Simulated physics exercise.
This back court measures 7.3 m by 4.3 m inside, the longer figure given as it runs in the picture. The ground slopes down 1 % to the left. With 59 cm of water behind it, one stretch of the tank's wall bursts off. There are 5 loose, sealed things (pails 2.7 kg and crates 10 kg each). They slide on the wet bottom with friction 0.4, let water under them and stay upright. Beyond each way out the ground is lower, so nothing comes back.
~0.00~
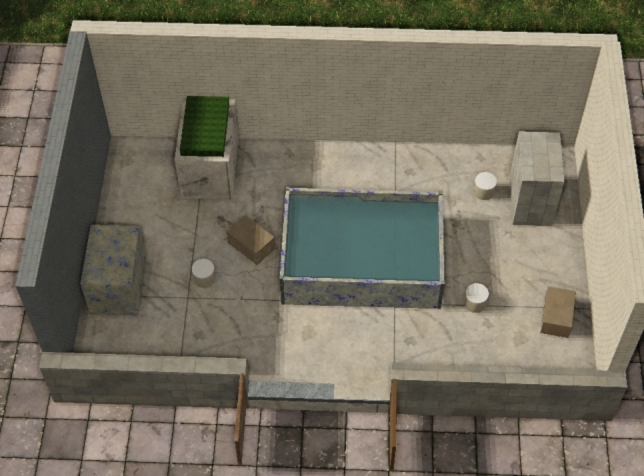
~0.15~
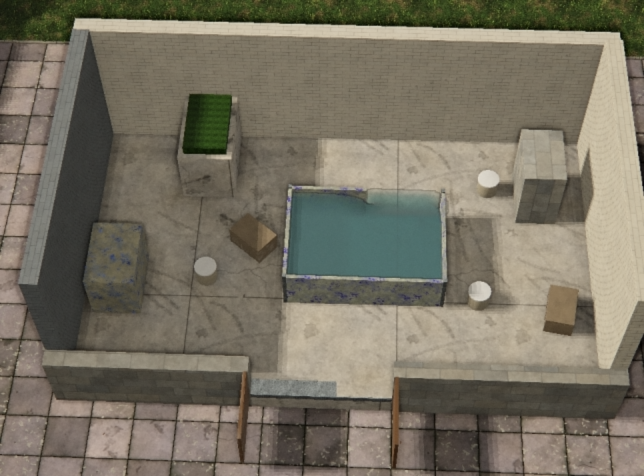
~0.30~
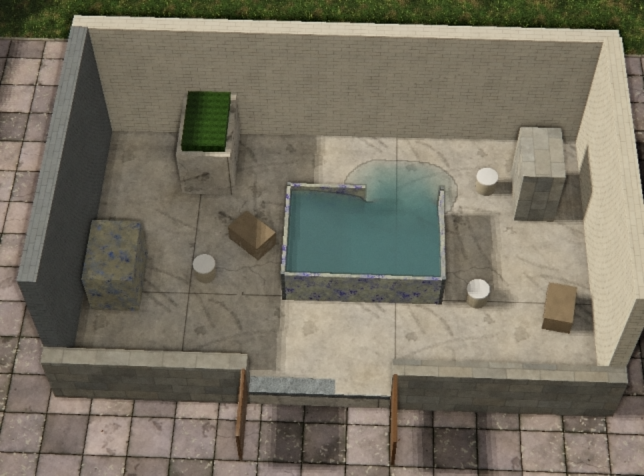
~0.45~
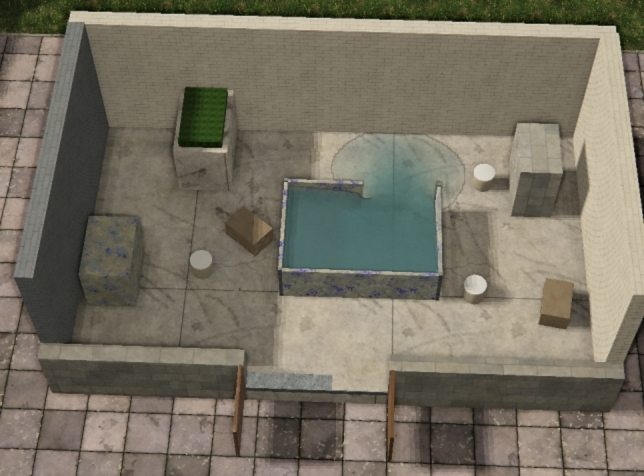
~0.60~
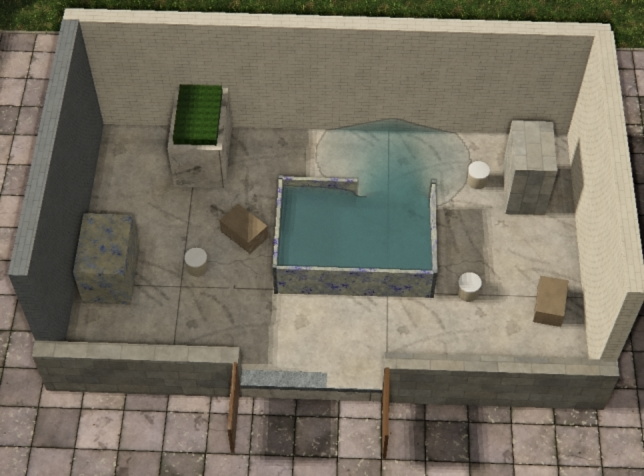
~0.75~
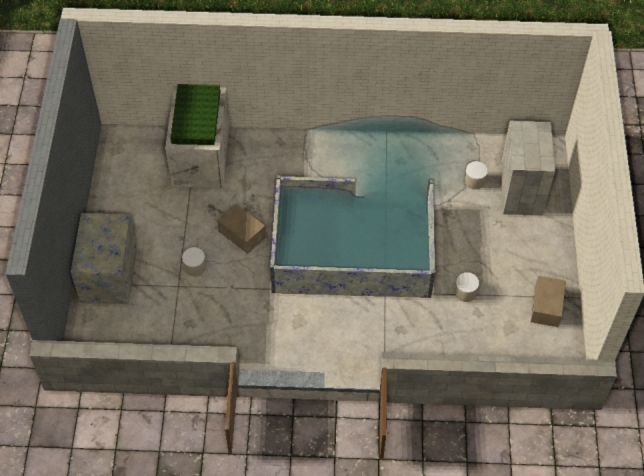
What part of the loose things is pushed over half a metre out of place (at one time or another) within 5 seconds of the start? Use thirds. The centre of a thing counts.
Share: Two thirds or above.
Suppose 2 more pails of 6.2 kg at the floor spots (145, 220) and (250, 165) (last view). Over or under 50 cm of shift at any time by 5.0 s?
In that order: Less, over.
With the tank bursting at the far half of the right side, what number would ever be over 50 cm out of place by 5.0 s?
In that case 2 of them.
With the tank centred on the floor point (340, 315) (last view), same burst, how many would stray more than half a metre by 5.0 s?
Then 4.
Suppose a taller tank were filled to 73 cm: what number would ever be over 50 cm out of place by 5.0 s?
In that case 5 of them.
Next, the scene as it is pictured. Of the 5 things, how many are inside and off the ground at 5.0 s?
I count 4.
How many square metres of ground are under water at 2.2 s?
Some 11.5 m2.
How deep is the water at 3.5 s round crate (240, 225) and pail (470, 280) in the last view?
Roughly 5 and 2 cm.
After 1.1 s 0 of 5 are over 50 cm from their spots; 0 afloat.
After 2.2 s 0 of 5 are over 50 cm from their spots; 0 afloat.
After 3.5 s 4 of 5 are over 50 cm from their spots; 0 afloat.
After 5.0 s 5 of 5 are over 50 cm from their spots, and 5 have been at some point; 4 afloat.
